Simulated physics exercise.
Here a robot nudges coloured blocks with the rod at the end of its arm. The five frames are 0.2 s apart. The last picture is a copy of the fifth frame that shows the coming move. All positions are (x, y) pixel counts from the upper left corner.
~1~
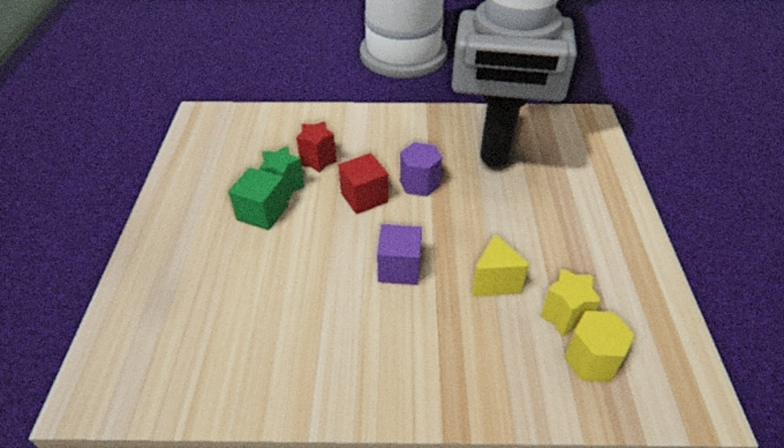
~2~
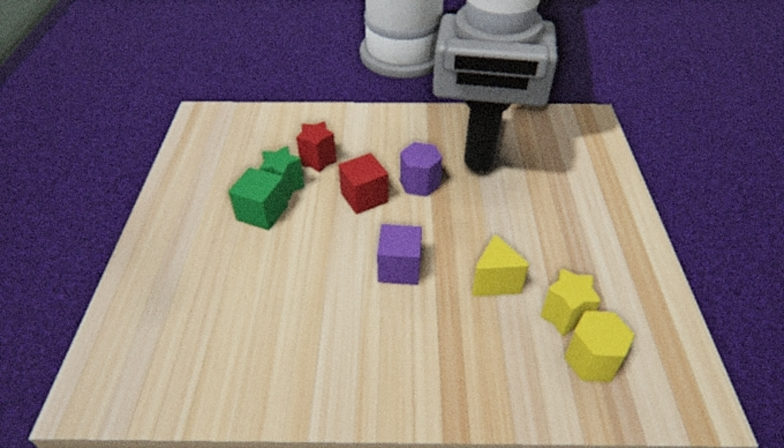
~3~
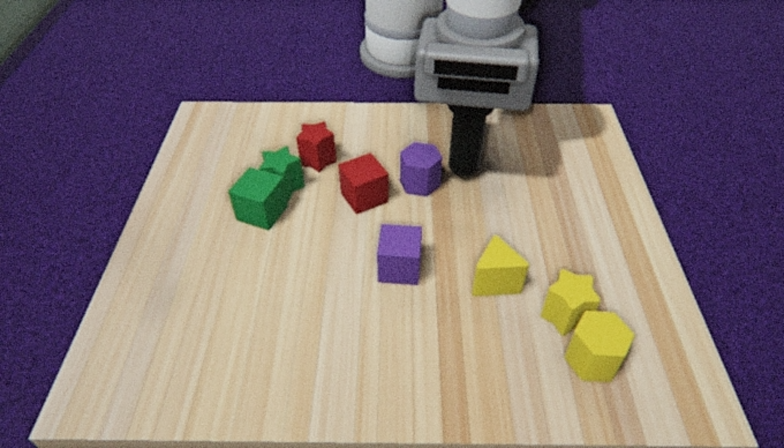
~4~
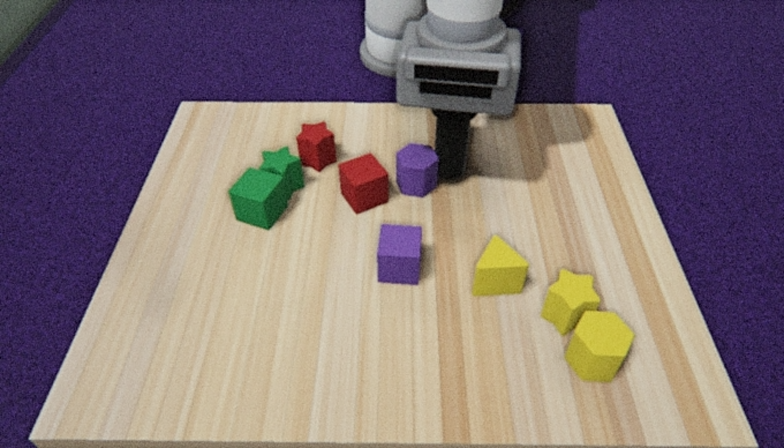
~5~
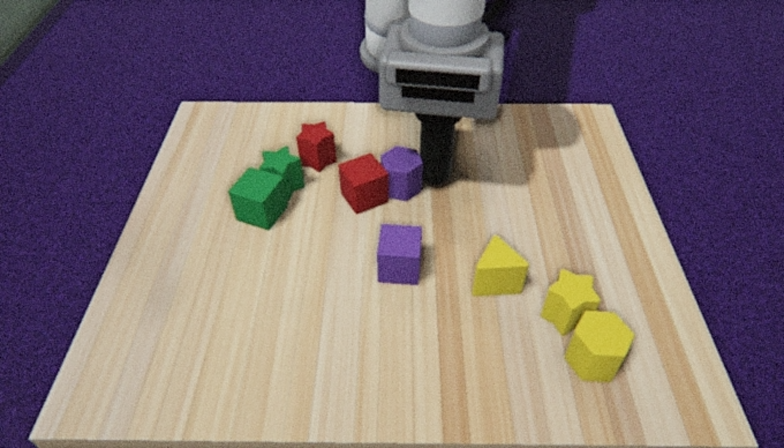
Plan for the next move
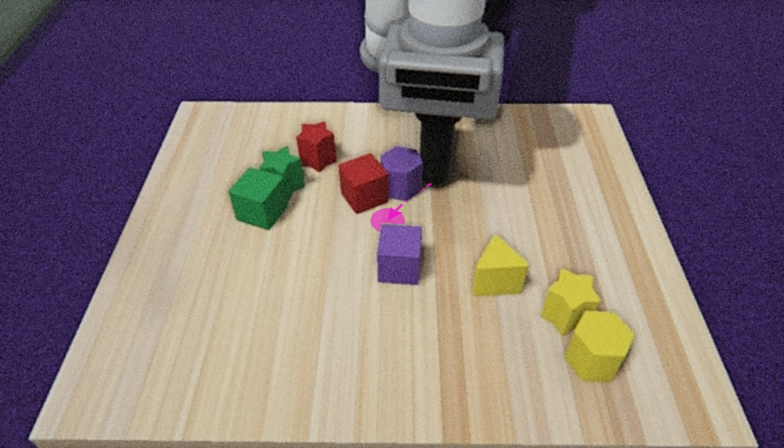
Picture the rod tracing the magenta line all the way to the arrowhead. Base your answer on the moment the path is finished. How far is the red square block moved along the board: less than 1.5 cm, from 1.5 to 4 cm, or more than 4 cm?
Beyond 4 cm.
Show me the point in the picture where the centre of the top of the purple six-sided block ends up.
Expect it around (348, 187).
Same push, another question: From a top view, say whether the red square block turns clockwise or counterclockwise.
The block spins clockwise.
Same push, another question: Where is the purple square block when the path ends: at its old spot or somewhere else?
It is still where it was.
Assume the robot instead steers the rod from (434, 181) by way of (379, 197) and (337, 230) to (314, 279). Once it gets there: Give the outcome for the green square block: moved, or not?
From what I can tell, it won't keep its place.
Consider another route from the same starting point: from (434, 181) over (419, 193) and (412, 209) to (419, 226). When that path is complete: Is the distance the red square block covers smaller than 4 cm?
Yes
Path on the board, from (434, 181) by way of (417, 193) and (401, 205) to (388, 220).
The first path, step by step. Halfway along, rod (408, 192); red square block (333, 174), turned 30° clockwise; purple six-sided block (372, 174), turned 15° clockwise.
At the end, rod (387, 213); red square block (314, 175), turned 55° clockwise; purple square block in place; purple six-sided block (348, 187), turned 40° clockwise.
